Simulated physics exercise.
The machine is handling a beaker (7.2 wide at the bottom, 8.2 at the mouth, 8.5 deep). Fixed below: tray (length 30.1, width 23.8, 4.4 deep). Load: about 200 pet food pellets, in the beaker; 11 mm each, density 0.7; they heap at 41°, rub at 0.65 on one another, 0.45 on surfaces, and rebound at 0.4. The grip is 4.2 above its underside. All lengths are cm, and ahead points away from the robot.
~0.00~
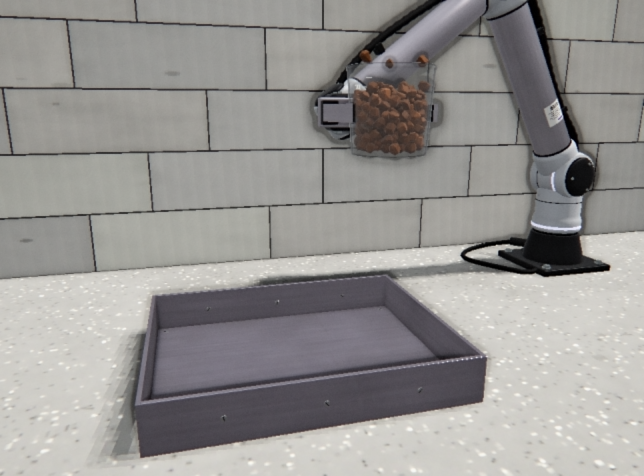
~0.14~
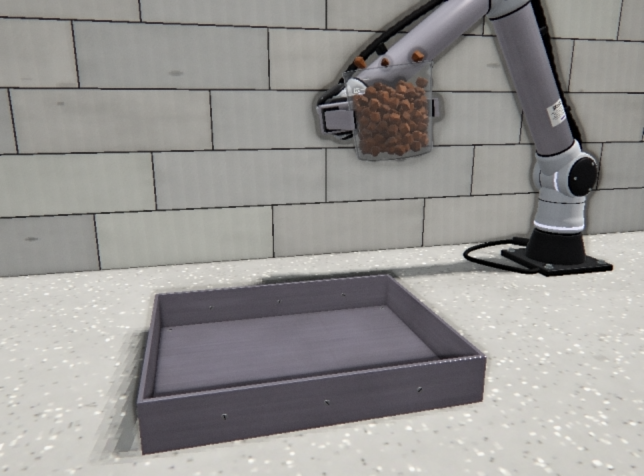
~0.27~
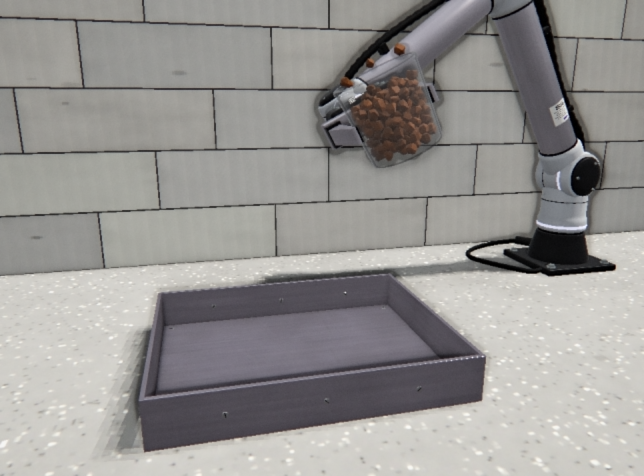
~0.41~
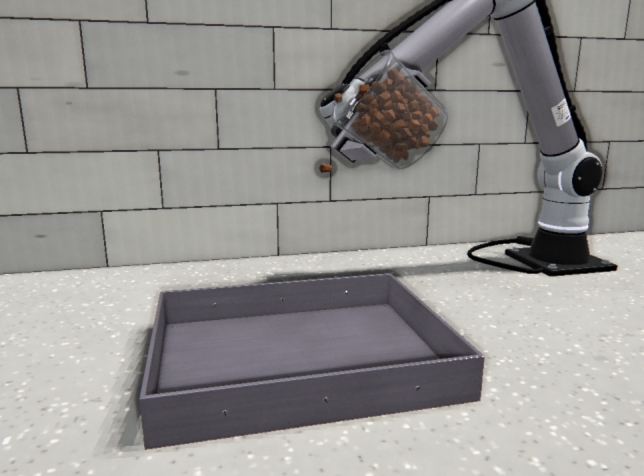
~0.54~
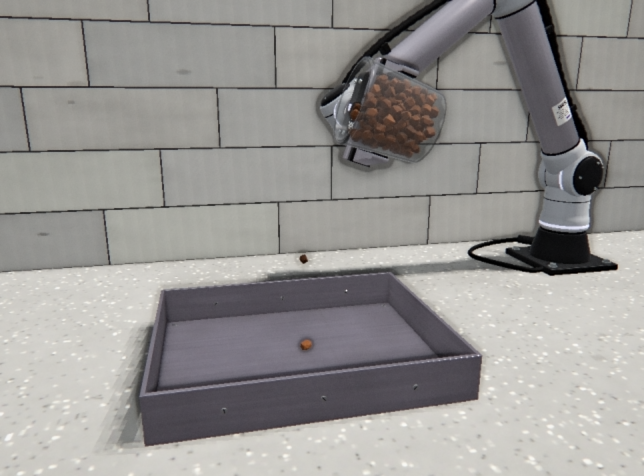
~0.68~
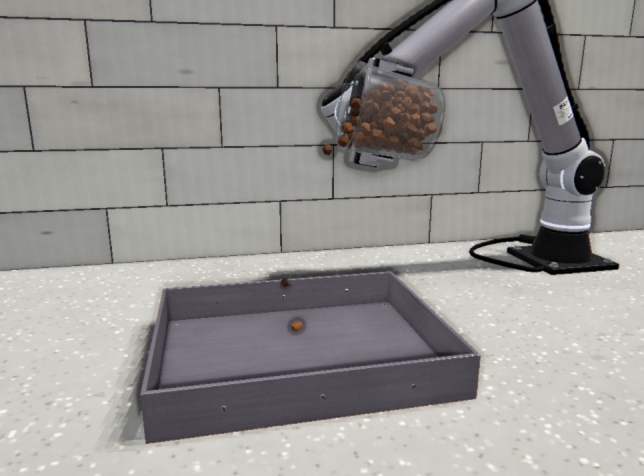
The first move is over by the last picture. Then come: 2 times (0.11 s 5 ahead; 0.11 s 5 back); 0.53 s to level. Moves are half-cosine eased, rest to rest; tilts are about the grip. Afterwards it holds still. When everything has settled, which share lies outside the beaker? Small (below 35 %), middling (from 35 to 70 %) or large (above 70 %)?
Share outside the beaker: Large (above 70 %).
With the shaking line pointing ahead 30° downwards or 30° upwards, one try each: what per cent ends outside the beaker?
About 45 and 95 per cent.
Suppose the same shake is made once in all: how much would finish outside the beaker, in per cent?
It would be near 60 per cent.
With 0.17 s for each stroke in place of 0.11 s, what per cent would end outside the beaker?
In that case some 40 per cent.
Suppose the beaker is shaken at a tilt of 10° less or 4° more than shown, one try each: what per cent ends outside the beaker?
About 55 and 90 per cent.
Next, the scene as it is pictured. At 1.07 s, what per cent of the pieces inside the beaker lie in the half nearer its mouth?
Some 90 per cent.
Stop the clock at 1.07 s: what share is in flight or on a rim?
About 3 per cent.
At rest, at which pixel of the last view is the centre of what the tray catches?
Near (244, 354).
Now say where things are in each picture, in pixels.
In the first frame, beaker middle at (390, 113), level; upper third of the load around (391, 97), from x 355 to 425, top at y 55; 205 in the beaker.
In the second frame, beaker middle at (391, 113), tilted 8° forward; upper third of the load around (393, 99), from x 355 to 425, top at y 55.
In the third frame, beaker middle at (391, 114), tilted 27° forward; upper third of the load around (396, 100), from x 345 to 430, top at y 50.
In the fourth frame, beaker middle at (391, 115), tilted 52° forward; upper third of the load around (397, 99), from x 325 to 435, top at y 75; 203 in the beaker, 2 in flight or on a rim.
In the fifth frame, beaker middle at (391, 115), tilted 71° forward; upper third of the load around (396, 99), from x 305 to 435, top at y 80; 203 in the beaker, 1 in the tray, 1 in flight or on a rim.
In the sixth frame, beaker middle at (390, 115), tilted 79° forward; upper third of the load around (400, 101), from x 285 to 430, top at y 85; 202 in the beaker, 2 in the tray, 1 in flight or on a rim.
After 1.07 s, tilted 79° forward, highest piece 26 above the table; 117 in the tray, 82 in the beaker, 6 in flight or on a rim.
After 1.46 s, tilted 23° forward, highest piece 29 above the table; 165 in the tray, 40 in the beaker.
After 1.85 s, level, highest piece 29 above the table; 165 in the tray, 40 in the beaker.
After 2.90 s, level, highest piece 29 above the table; 165 in the tray, 40 in the beaker.
At rest, 165 in the tray, 40 in the beaker. That is 80 % outside the beaker.
